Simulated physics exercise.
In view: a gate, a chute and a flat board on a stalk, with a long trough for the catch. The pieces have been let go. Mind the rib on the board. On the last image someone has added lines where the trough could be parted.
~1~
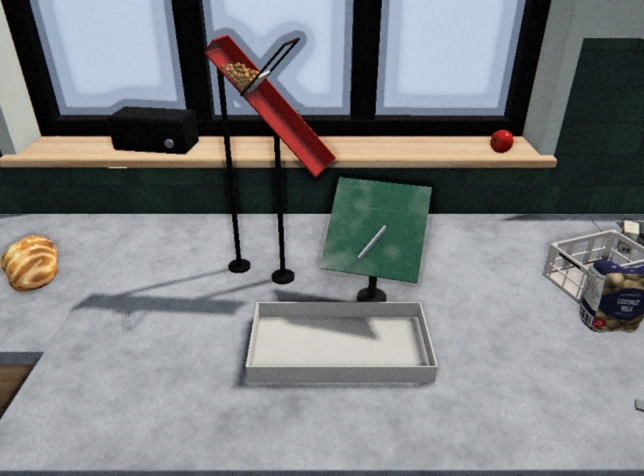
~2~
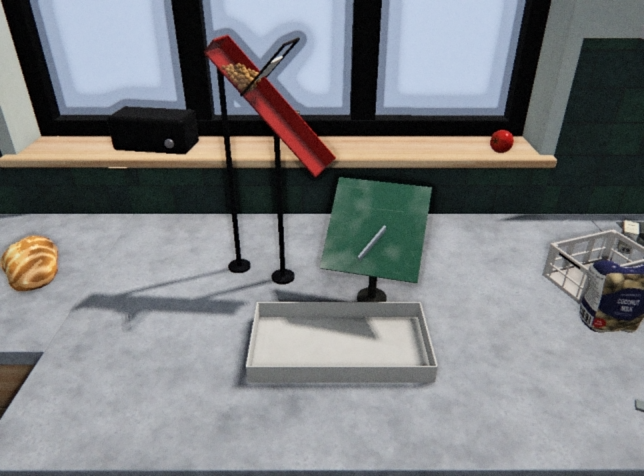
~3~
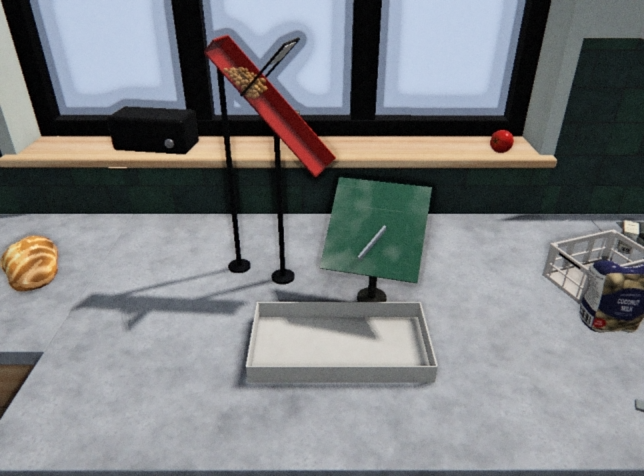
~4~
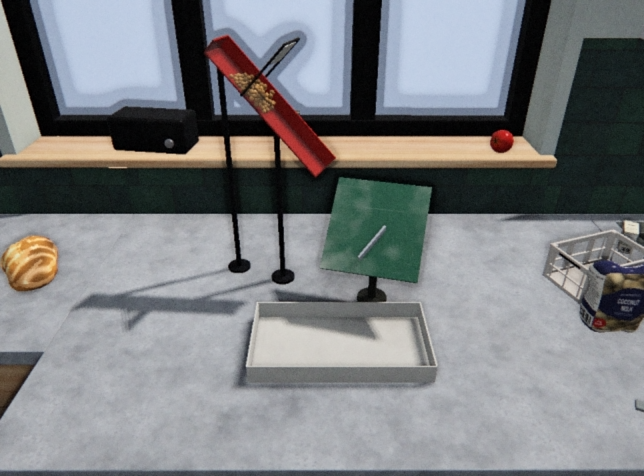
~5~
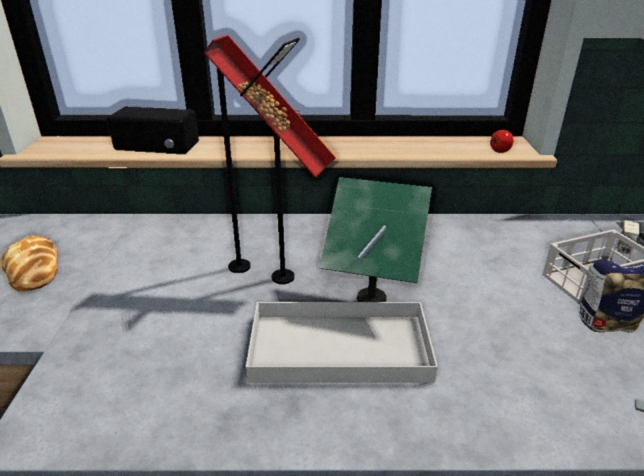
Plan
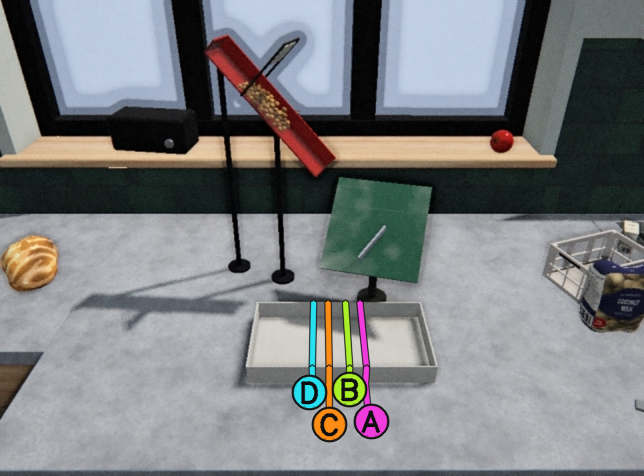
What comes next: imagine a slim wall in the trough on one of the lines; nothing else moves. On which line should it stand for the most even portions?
Use line C.
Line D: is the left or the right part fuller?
Right.
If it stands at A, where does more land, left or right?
Left.
On the marked copy, line A crosses the front rim at (366, 366); line B crosses the front rim at (349, 366); line C crosses the front rim at (329, 366); line D crosses the front rim at (312, 366).
With A, of what is caught, most on the left of the divider, a small part on the right.
With B, of what is caught, most on the left of the divider, about a quarter on the right.
With C, of what is caught, about two thirds on the left of the divider, about a third on the right.
With D, of what is caught, a small part on the left of the divider, most on the right.
